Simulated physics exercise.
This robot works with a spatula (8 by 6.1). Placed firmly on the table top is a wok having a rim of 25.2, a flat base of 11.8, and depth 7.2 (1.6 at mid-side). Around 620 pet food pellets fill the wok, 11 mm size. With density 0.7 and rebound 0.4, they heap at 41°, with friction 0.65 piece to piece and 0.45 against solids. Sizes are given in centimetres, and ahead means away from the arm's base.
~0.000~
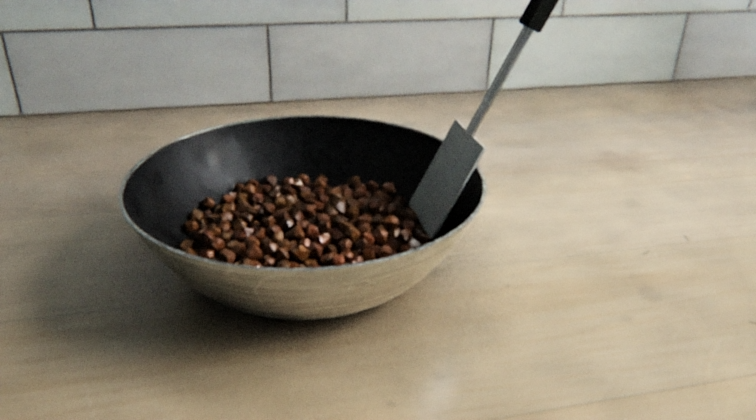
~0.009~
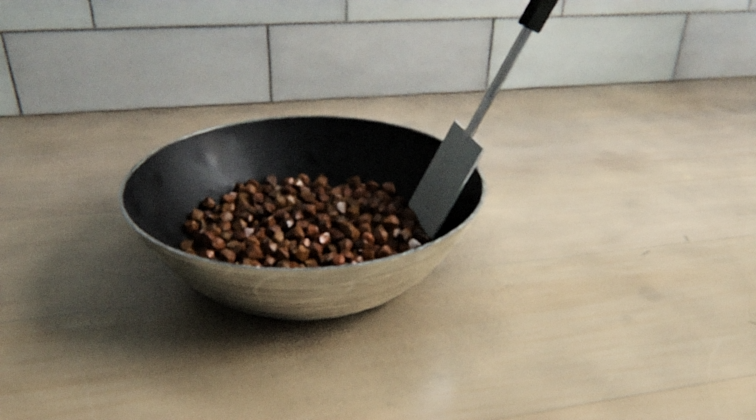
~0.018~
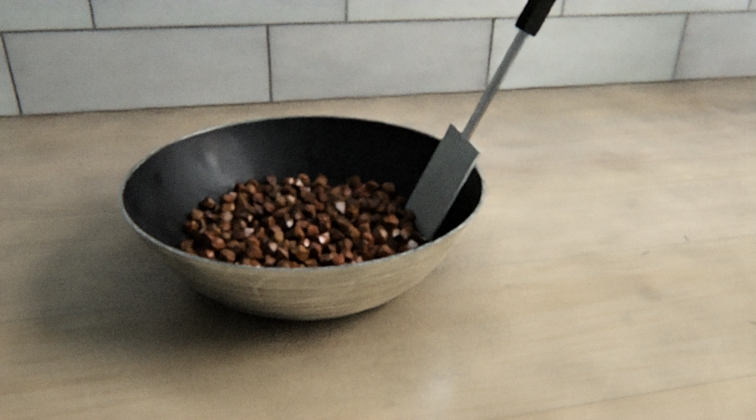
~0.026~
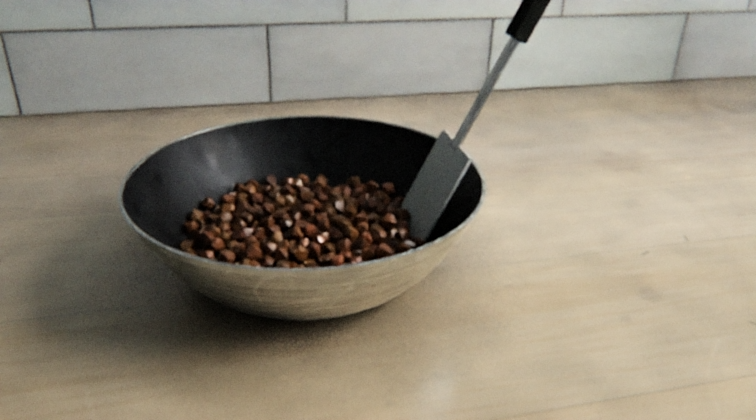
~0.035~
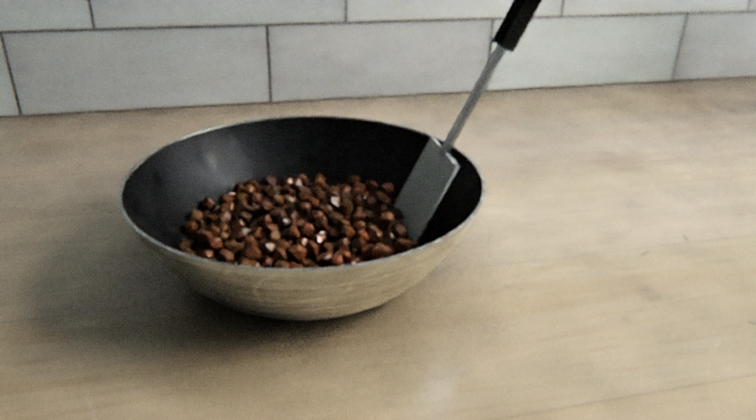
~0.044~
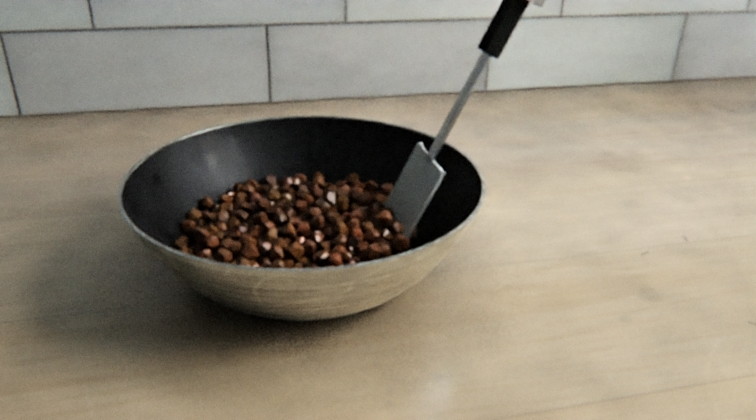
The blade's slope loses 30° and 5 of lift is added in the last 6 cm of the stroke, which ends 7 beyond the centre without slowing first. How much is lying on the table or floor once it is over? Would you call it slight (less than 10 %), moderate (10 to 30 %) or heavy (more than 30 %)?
I would call it moderate, 10 to 30 %.
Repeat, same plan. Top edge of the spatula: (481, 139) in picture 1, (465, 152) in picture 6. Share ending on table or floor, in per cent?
About 0 per cent.
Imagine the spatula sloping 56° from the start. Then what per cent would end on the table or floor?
Result, estimated: 20 %.
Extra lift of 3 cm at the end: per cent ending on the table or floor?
I'd reckon around 20 per cent.
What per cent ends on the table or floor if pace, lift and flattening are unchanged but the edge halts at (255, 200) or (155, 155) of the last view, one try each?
Respectively some 5 and 35 percent end on the table or floor.
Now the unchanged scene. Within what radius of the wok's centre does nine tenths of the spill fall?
Distance from centre: Approx. 40 cm.
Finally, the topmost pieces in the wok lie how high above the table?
Peak at rest, approximately 7.0 centimetres.
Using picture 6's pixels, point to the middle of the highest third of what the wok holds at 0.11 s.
I'd put it somewhere near (237, 211).
After 0.08 s, sloping 64°, highest piece 10 above the table; 615 in the wok.
After 0.11 s, sloping 56°, highest piece 16 above the table; 613 in the wok, 2 on the blade or in flight.
After 0.33 s, sloping 34°, highest piece 26 above the table; 479 in the wok, 28 on the table or floor, 108 on the blade or in flight.
After 1.38 s, sloping 34°, highest piece 7 above the table; 479 in the wok, 136 on the table or floor.
At rest, 479 in the wok, 136 on the table or floor. That is 22 % on the table or floor.
